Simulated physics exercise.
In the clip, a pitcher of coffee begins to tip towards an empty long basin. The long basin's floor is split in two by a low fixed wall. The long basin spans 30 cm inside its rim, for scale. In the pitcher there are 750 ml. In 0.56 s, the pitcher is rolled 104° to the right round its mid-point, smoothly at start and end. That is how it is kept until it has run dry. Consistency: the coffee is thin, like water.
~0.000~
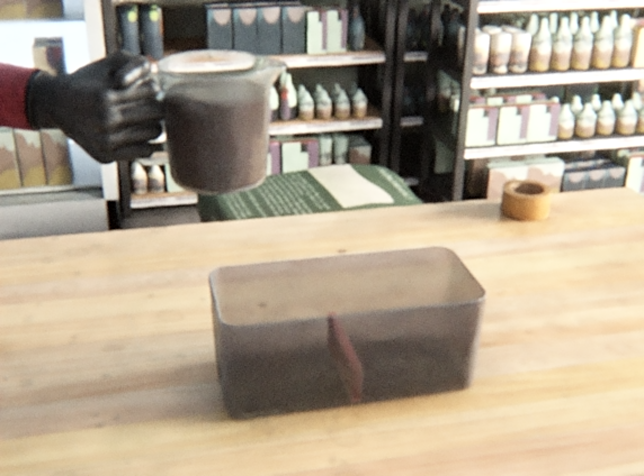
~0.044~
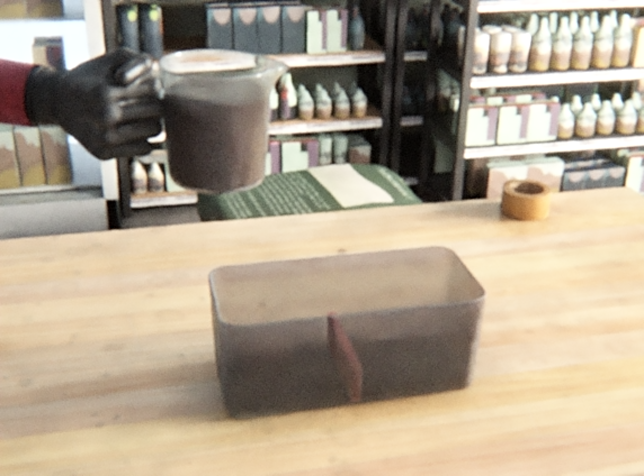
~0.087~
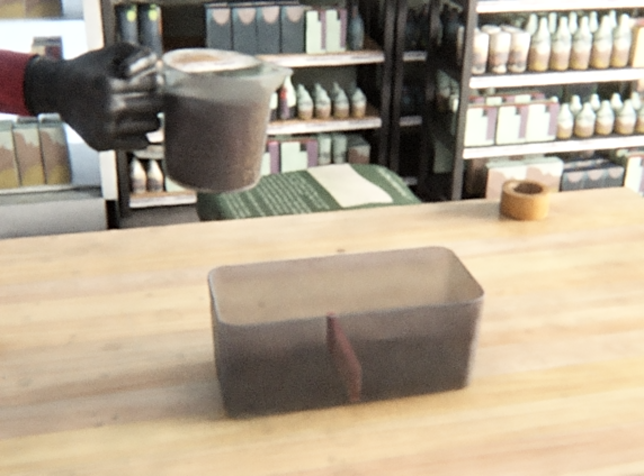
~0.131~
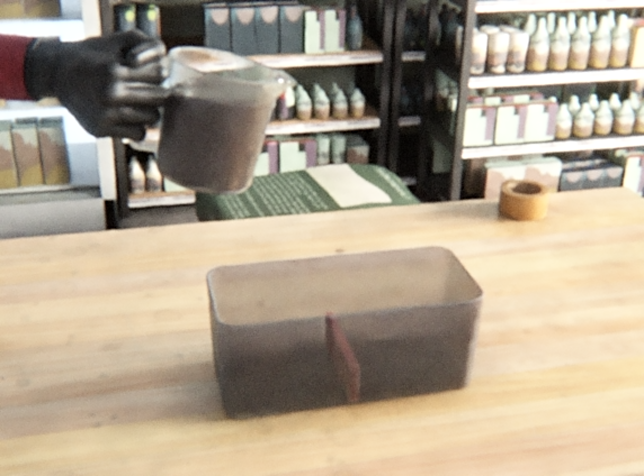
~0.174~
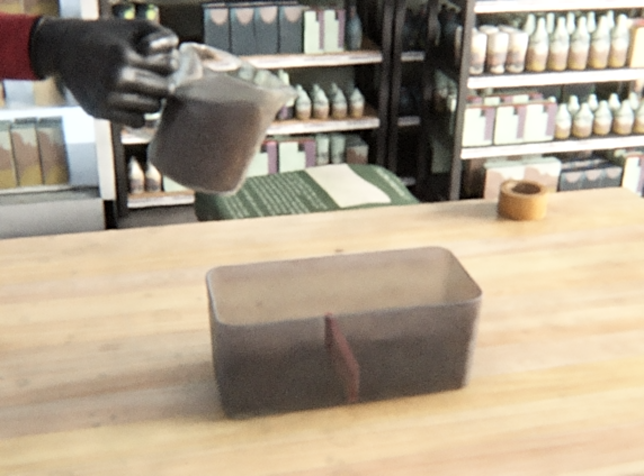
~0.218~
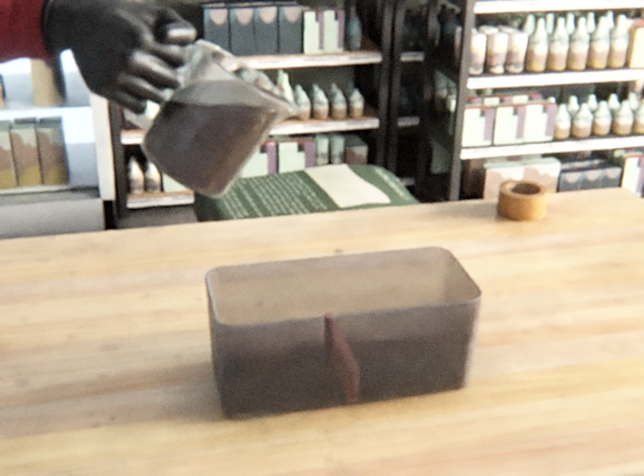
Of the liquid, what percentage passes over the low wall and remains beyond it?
The far part has about 68 per cent.
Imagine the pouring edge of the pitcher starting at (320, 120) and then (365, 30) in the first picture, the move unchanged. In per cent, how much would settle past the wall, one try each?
Try 1: 85 %; try 2: 75 %.
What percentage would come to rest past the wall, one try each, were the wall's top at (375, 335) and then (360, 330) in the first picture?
5 then 20 %.
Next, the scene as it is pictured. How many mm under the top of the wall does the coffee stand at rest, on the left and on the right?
Left side: Around 36 mm. Right side: Around 20 mm.
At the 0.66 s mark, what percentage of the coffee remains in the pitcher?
Roughly 16 percent remains.
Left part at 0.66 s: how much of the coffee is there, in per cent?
About 14 percent.
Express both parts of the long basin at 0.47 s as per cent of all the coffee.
Left roughly 0, right roughly 7.
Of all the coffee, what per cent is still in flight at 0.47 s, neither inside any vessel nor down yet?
Around 36 in a hundred.
By 0.47 s the tilt is 98° and 57 per cent is still to pour, 0 is left of the wall and 7 right of it.
By 0.66 s the tilt is 104° and 15 per cent is still to pour, 14 is left of the wall and 44 right of it.
By 0.85 s the tilt is 104° and 3 per cent is still to pour, 22 is left of the wall and 67 right of it.
By 1.06 s the tilt is 104° and 0 per cent is still to pour, 29 is left of the wall and 68 right of it.
At rest 29 per cent lies left of the wall, 68 right of it and 3 outside.
